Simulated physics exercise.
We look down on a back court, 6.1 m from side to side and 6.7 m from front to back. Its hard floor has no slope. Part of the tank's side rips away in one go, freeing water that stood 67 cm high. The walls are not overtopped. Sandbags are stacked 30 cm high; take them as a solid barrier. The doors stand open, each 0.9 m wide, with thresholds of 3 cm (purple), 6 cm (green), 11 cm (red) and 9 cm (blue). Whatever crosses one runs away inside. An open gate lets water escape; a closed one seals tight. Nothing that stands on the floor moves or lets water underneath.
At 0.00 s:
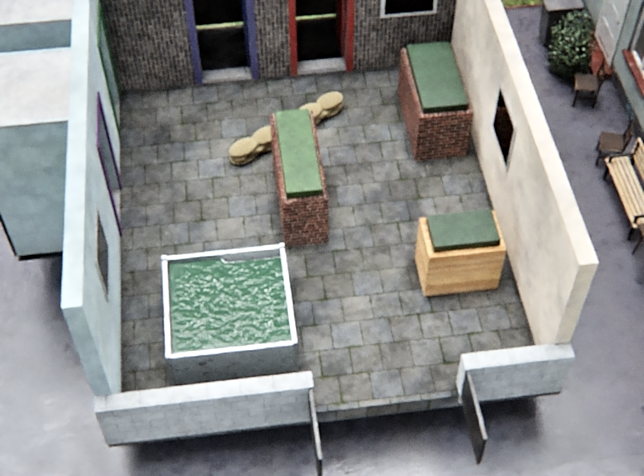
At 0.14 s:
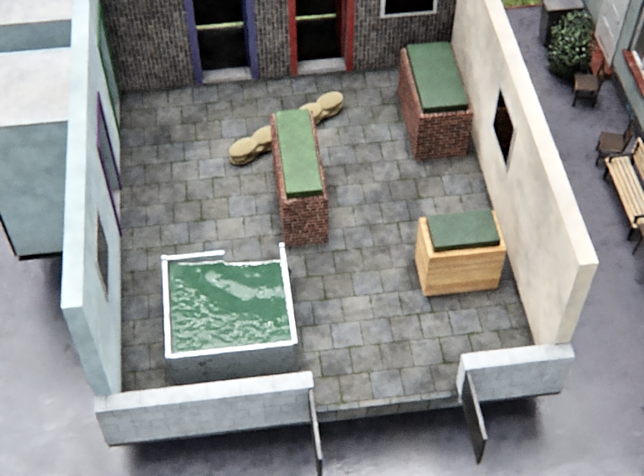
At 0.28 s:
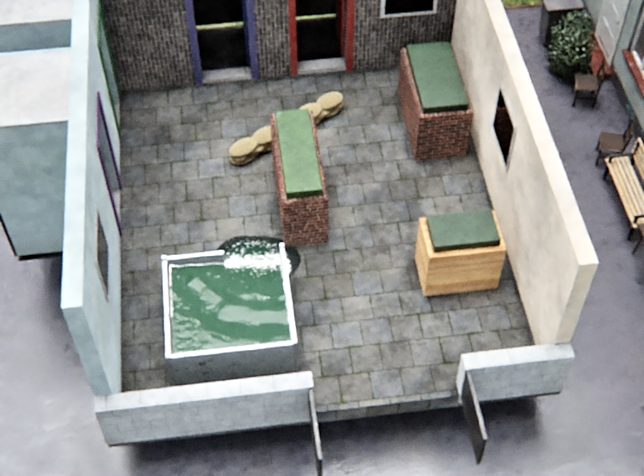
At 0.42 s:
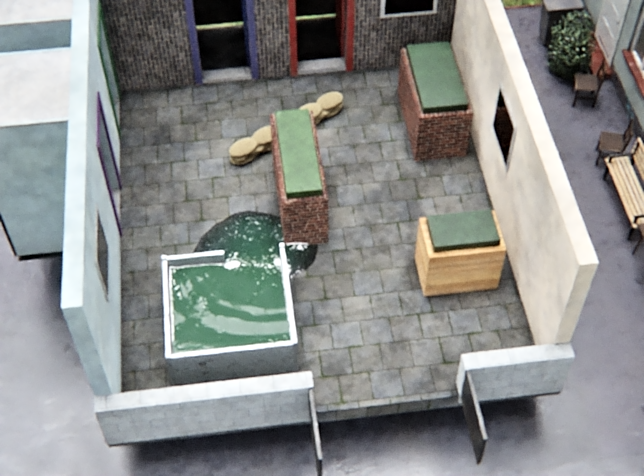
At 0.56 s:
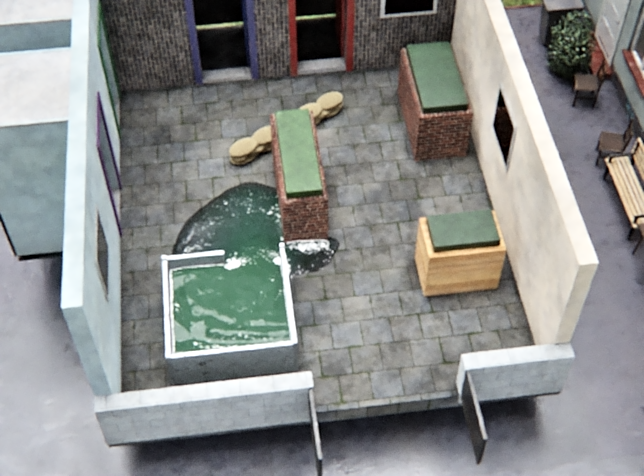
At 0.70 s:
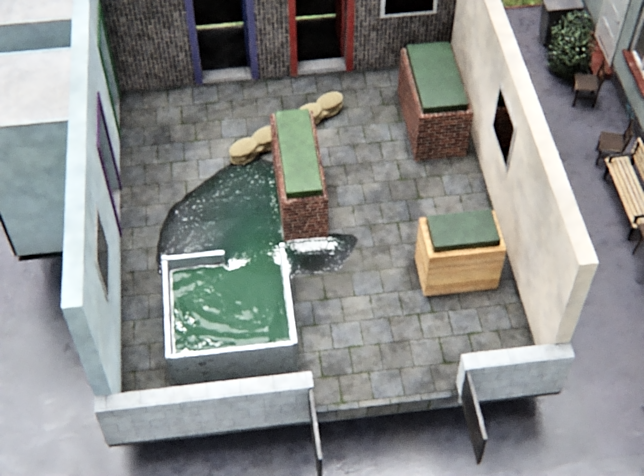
Green water in a square, white-rimmed tank lies rippling, then pours out over the paving from its far side, seen from a fixed viewpoint high above a walled court. A narrow brick block with a green top stands mid-court, with tan sandbags behind it and two more green-topped blocks at right. The dark sheet spreads backward and leftward, while a smaller foaming tongue pushes right past the brick block's near end.
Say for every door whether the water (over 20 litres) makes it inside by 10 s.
The water let in: At the purple door it passes the limit; at the green door it exceeds the limit; at the red door it stays under the limit; at the blue door it does not reach the limit.
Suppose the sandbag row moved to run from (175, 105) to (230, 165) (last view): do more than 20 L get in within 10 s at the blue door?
Against that limit: Blue over.
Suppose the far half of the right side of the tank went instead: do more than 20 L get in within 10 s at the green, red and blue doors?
Against that limit: Green under, red not over, blue below.
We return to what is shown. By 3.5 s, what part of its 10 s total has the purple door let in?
Some 5 per cent by then.
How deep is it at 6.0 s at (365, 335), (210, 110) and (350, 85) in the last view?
Roughly 1, 6 and 8 cm, in turn.
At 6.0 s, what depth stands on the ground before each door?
Depths in cm: Purple 7, green 12, red 10, blue 7.
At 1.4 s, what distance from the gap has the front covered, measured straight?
About 4.2 m.
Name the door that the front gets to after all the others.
It is the red one.
After 1.4 s water covers 25 % of the floor and is deepest (43 cm) near (258, 159); purple door 3 cm at the sill, 0 L in, green door not reached, red door not reached, blue door not reached.
After 2.2 s water covers 45 % of the floor and is deepest (36 cm) near (249, 168); purple door 4 cm at the sill, 0 L in, green door 11 cm at the sill, 0 L in, red door not reached, blue door not reached.
After 3.5 s water covers 50 % of the floor and is deepest (23 cm) near (249, 168); purple door 3 cm at the sill, 3 L in, green door 17 cm at the sill, 63 L in, red door not reached, blue door 7 cm at the sill, 0 L in.
After 6.0 s water covers 70 % of the floor and is deepest (15 cm) near (120, 99); purple door 7 cm at the sill, 18 L in, green door 12 cm at the sill, 142 L in, red door 10 cm at the sill, 0 L in, blue door 7 cm at the sill, 0 L in.
After 10.0 s water covers 85 % of the floor and is deepest (12 cm) near (442, 63); purple door 5 cm at the sill, 43 L in, green door 8 cm at the sill, 181 L in, red door 6 cm at the sill, 1 L in, blue door 5 cm at the sill, 0 L in.
